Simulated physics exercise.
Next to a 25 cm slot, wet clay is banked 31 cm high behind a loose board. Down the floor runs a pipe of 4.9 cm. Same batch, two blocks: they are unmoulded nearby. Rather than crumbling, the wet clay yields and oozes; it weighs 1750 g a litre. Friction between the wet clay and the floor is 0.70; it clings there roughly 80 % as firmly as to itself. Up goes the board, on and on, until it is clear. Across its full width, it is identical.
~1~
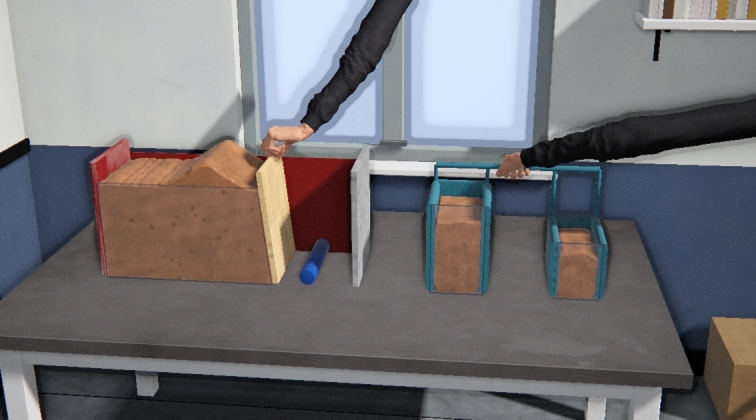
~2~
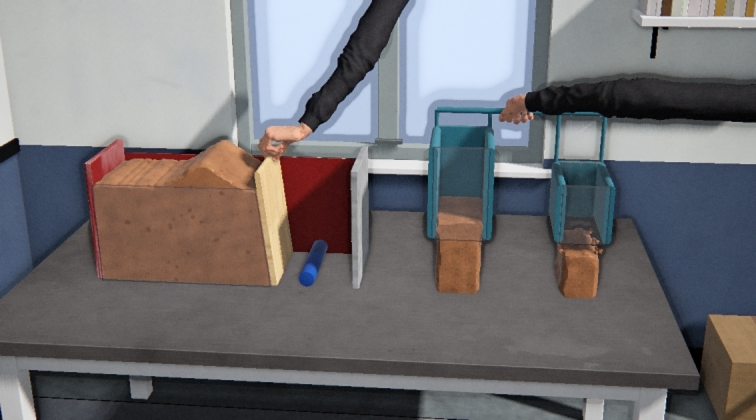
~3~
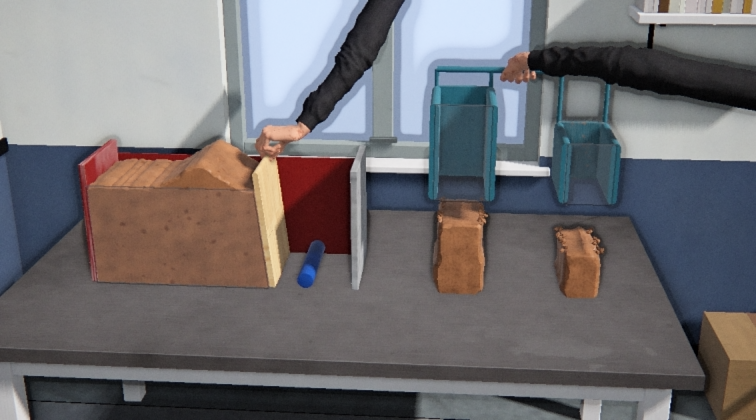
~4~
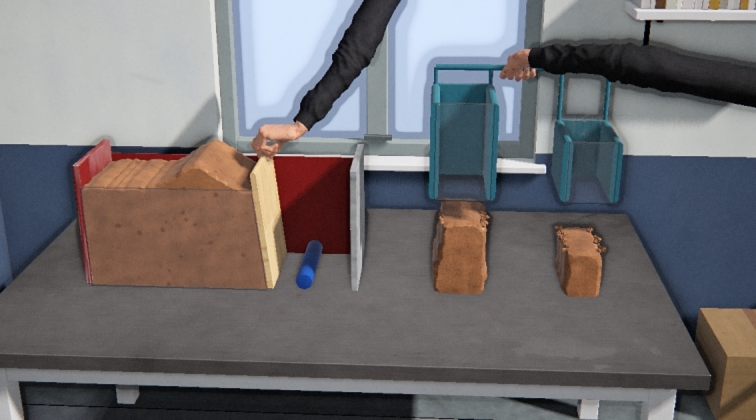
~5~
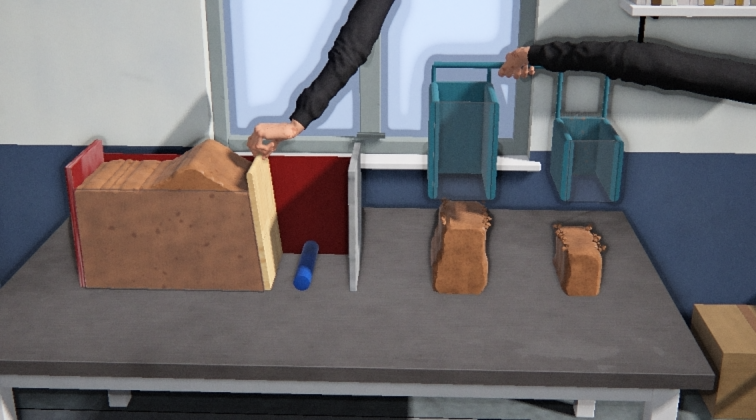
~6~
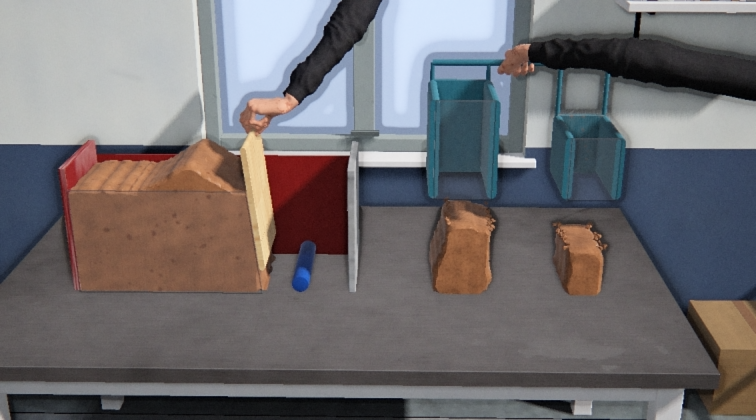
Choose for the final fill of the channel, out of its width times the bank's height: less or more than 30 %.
Choice: Less.
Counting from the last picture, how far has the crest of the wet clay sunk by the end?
Around 7.0 centimetres, give or take.
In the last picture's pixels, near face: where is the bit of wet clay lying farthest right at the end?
Near (291, 281).
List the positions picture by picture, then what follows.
The first picture shows top of the board at (258, 188), not yet moved; crest of the wet clay at (203, 165); block heights 24 cm, 14 cm (left to right).
The second picture shows top of the board at (256, 189), not yet moved; crest of the wet clay at (200, 166); block heights 23 cm, 14 cm (left to right).
The third picture shows top of the board at (254, 189), not yet moved; crest of the wet clay at (197, 167); block heights 23 cm, 14 cm (left to right).
The fourth picture shows top of the board at (252, 190), not yet moved; crest of the wet clay at (194, 167); block heights 22 cm, 14 cm (left to right).
The fifth picture shows top of the board at (248, 190), moved 2 mm; crest of the wet clay at (189, 168); block heights 22 cm, 14 cm (left to right).
The sixth picture shows top of the board at (242, 166), moved 7.4 cm; crest of the wet clay at (186, 169); block heights 21 cm, 14 cm (left to right).
Last picture + 0.20 s, the face still stands, with nothing on top of the pipe; the channel is 0 % full.
Last picture + 0.44 s, the face still stands, with nothing on top of the pipe; the channel is 0 % full.
Last picture + 0.68 s, the fallen stuff reaches 18 % of the way across, with nothing on top of the pipe; the channel is 8 % full.
Last picture + 0.92 s, the fallen stuff reaches 33 % of the way across, with nothing on top of the pipe; the channel is 19 % full.
Last picture + 1.25 s, the fallen stuff reaches 33 % of the way across, with nothing on top of the pipe; the channel is 19 % full.
